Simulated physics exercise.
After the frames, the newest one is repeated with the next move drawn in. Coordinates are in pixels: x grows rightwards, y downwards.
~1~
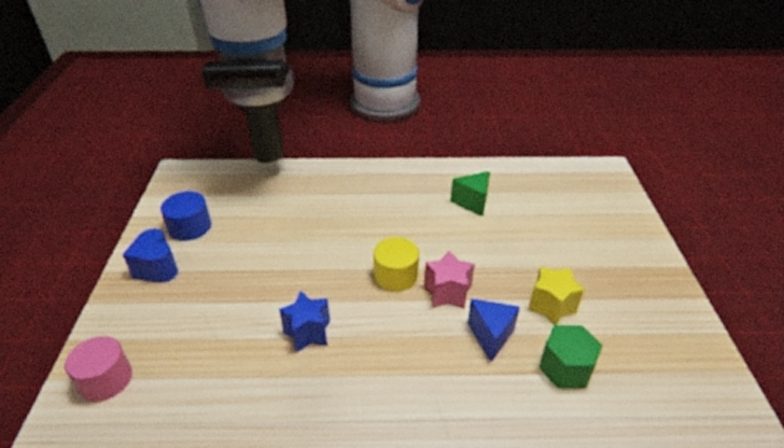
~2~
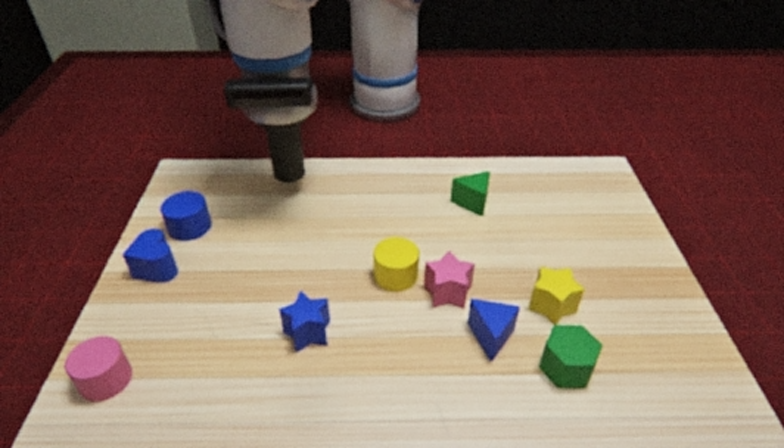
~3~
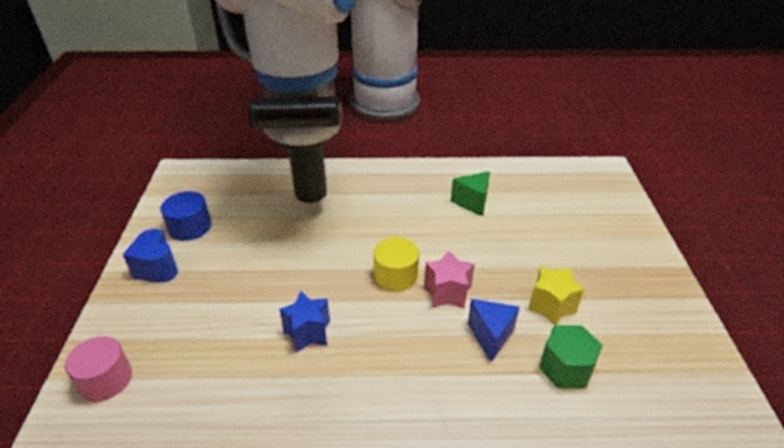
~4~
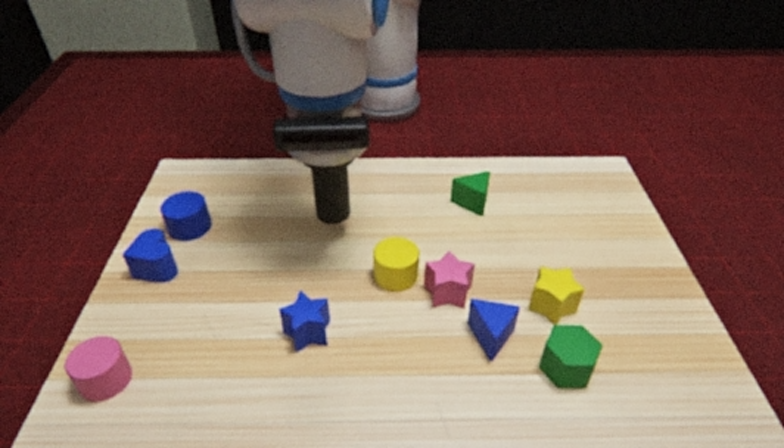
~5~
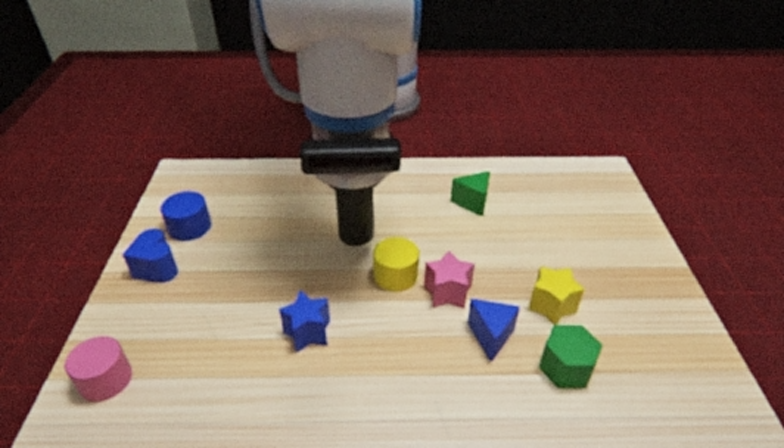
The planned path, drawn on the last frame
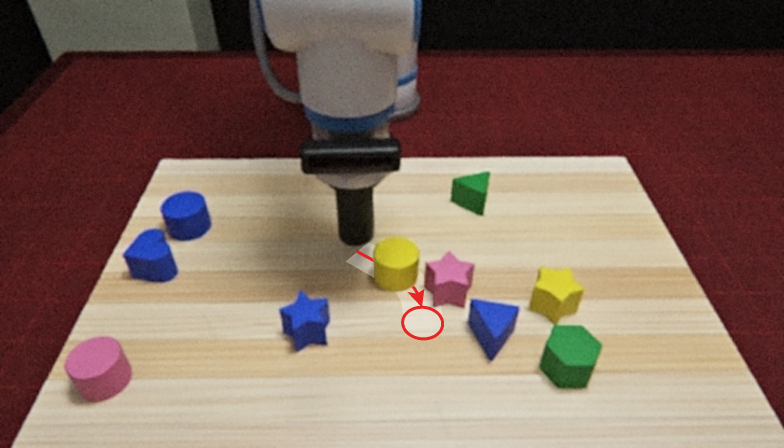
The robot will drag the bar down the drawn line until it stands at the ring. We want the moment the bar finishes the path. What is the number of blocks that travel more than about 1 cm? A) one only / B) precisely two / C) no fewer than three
I'll go with C - no fewer than three.
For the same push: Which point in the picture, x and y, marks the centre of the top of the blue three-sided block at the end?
My prediction: (518, 325).
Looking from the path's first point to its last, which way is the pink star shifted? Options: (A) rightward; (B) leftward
Letter B.
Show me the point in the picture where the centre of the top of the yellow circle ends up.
The top centre is at (466, 318).
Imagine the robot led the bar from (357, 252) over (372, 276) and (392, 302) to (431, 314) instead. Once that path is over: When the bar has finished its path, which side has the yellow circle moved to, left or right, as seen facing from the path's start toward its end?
It moves off to the left.
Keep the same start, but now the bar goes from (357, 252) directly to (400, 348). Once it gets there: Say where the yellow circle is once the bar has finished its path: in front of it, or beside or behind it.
Beside or behind it.
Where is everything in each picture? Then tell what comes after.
In the first frame, bar's lower end (269, 155); yellow circle (396, 251); pink star (450, 268); blue three-sided block (496, 314).
In the second frame, bar (290, 174); blocks still.
In the third frame, bar (311, 193); blocks still.
In the fourth frame, bar (333, 214); blocks still.
In the fifth frame, bar (357, 235); yellow circle (396, 251); pink star (450, 268); blue three-sided block (496, 314).
Drawn move, from (357, 252) through (388, 269) and (416, 290) to (423, 323).
On the path given first. One third of the way, bar (389, 252); yellow circle (419, 267); pink star (467, 275), turned 25° anticlockwise.
Two thirds of the way, bar (417, 274); yellow circle (447, 293); pink star (487, 284), turned 70° anticlockwise.
At the end, bar (424, 306); yellow circle (466, 318); pink star (492, 287), turned 95° anticlockwise; blue three-sided block (518, 325).
